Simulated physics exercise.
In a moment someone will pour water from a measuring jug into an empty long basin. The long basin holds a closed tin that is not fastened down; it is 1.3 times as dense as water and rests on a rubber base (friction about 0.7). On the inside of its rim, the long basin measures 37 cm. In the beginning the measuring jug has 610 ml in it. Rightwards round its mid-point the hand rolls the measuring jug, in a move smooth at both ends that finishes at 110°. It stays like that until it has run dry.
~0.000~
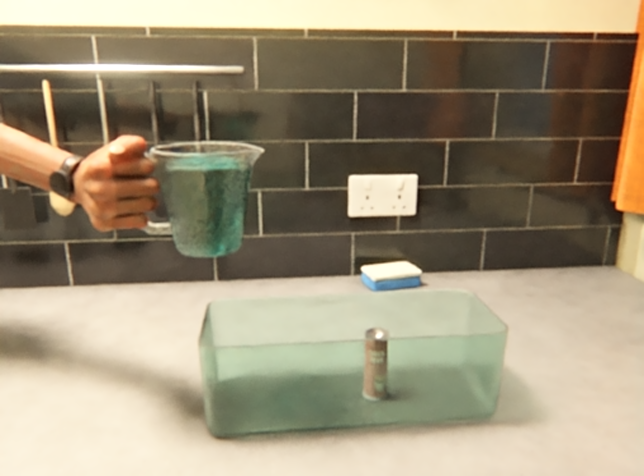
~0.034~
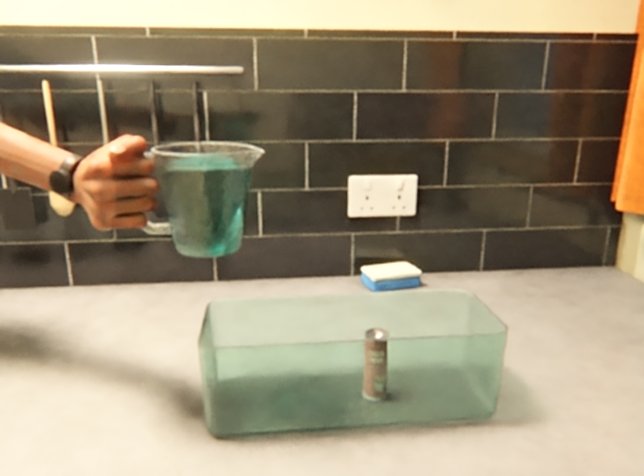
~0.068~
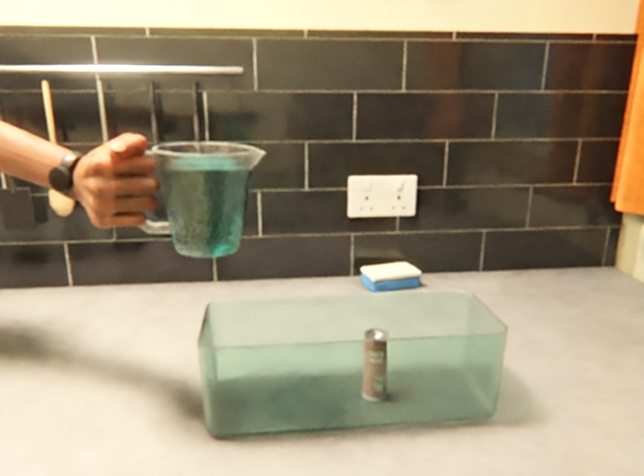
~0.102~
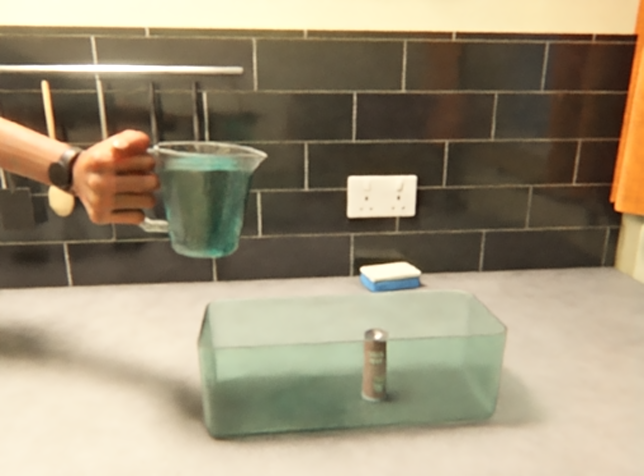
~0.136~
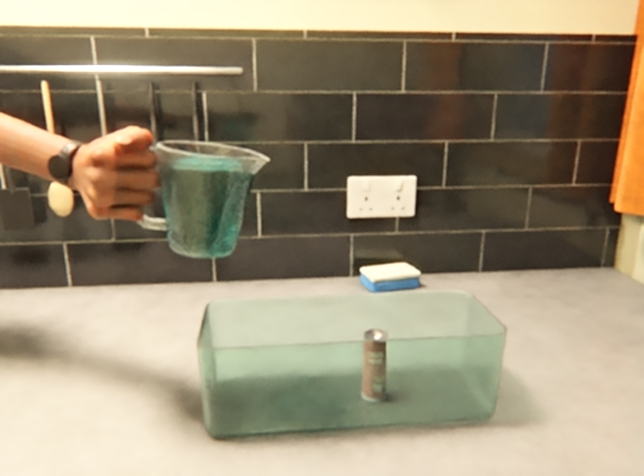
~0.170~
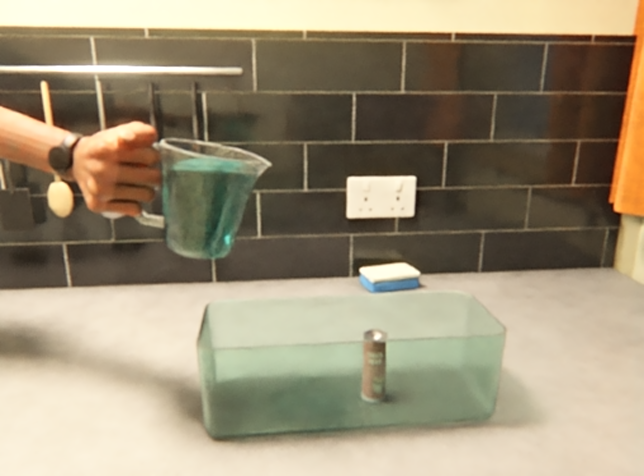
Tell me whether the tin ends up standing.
It is left on its base.
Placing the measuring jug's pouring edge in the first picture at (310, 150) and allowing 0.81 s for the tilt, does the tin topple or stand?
Then the tin comes down.
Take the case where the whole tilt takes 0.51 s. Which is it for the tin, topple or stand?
The tin stays up.
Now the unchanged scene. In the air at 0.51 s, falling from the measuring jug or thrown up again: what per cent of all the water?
Near 26 in a hundred.
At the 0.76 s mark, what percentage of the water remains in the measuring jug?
Remaining share: Approx. 12 %.
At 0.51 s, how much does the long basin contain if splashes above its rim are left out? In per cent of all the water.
Near 5 in a hundred.
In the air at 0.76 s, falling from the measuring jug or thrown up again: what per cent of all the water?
Roughly 20 %.
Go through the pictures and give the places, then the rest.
Tilt 0°; pouring edge (264, 149); surface from (160, 164) to (251, 162); the long basin's rim runs from (204, 323) to (489, 310); the tin's top is at (377, 336), in the first frame.
Tilt 0°; pouring edge (264, 150); surface from (160, 164) to (251, 163), in the second frame.
Tilt 2°; pouring edge (265, 152); surface from (161, 164) to (252, 164), in the third frame.
Tilt 4°; pouring edge (267, 155); surface from (162, 163) to (253, 166), in the fourth frame.
Tilt 7°; pouring edge (269, 159); surface from (165, 163) to (255, 167), in the fifth frame.
Tilt 12°; pouring edge (271, 164); surface from (167, 164) to (258, 168), in the sixth frame.
After 0.51 s the tilt is 77° and 69 per cent is still to pour; the tin stands where it began.
After 0.76 s the tilt is 109° and 12 per cent is still to pour; the tin stands where it began.
After 1.02 s the tilt is 110° and 0 per cent is still to pour; the tin stands where it began.
After 1.31 s the tilt is 110° and 0 per cent is still to pour; the tin stands where it began.
In the end the tin stands where it began.
